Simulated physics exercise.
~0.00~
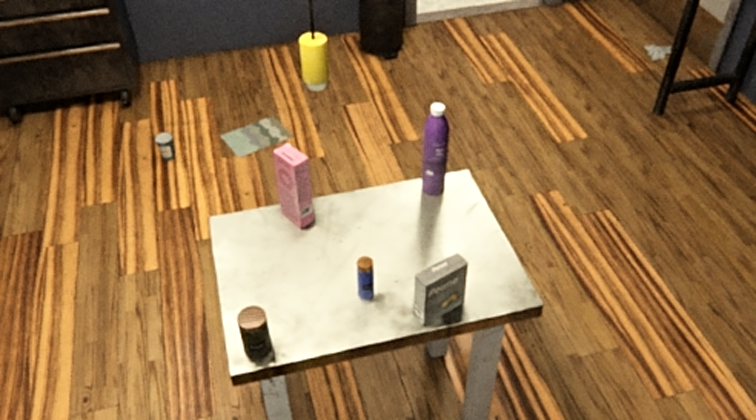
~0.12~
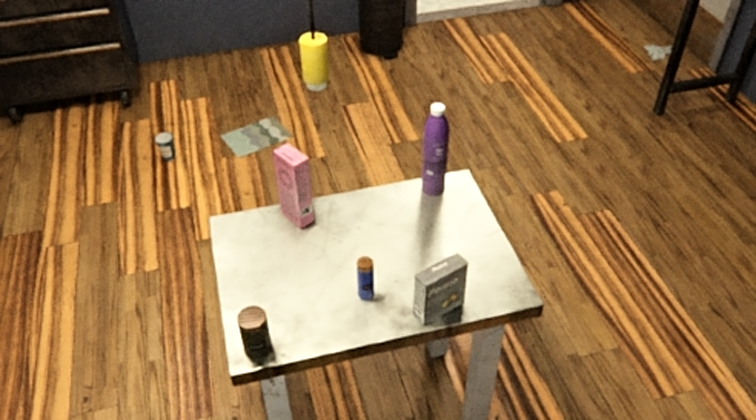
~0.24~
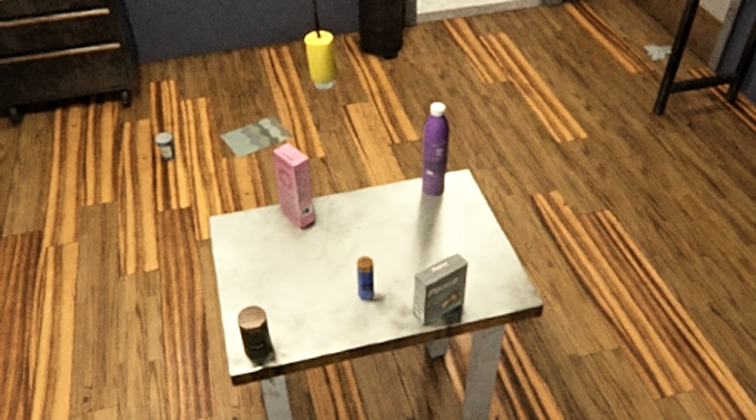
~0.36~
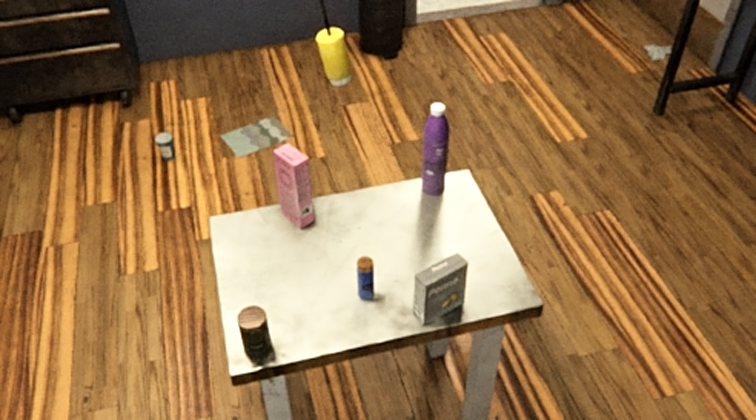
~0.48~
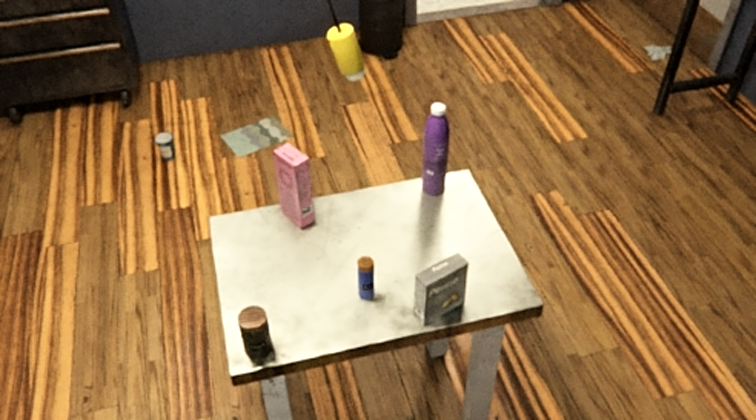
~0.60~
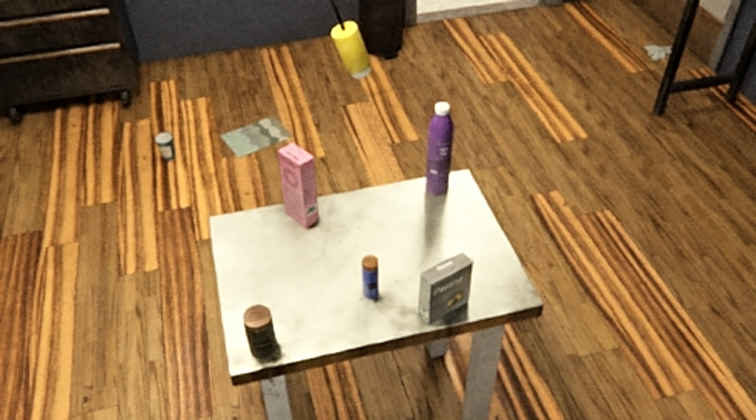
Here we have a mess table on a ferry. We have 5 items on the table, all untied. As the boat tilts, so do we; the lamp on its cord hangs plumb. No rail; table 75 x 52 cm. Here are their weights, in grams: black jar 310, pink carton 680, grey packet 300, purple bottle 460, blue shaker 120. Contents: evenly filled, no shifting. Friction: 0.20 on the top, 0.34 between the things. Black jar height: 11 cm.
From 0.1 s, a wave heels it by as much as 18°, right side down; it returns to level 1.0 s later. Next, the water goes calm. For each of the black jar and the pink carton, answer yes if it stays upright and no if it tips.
Black jar yes, pink carton yes.
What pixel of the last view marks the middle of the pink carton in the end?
About (341, 179).
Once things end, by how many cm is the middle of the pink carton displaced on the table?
Net shift near 13 cm.
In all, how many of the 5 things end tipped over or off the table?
The answer is 1.
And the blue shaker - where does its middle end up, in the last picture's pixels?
Rest position, about (413, 268) px.
Around 0.80 s, floor tilted 12°, right side down; pink carton shifted 7 cm near (319, 183); black jar shifted 6 cm near (282, 326); blue shaker shifted 6 cm.
Around 1.10 s, boat level; purple bottle now off the table; pink carton shifted 13 cm near (341, 179); black jar shifted 12 cm near (307, 321).
Around 1.70 s, boat level; pink carton shifted 13 cm near (341, 179); black jar shifted 12 cm near (307, 321); grey packet shifted 12 cm.
Finally (2.0 s), off the table and tipped over, purple bottle; not toppled but over 5 cm from the start, black jar, pink carton, grey packet and blue shaker. In the last view, black jar near (307, 321), pink carton near (341, 179).
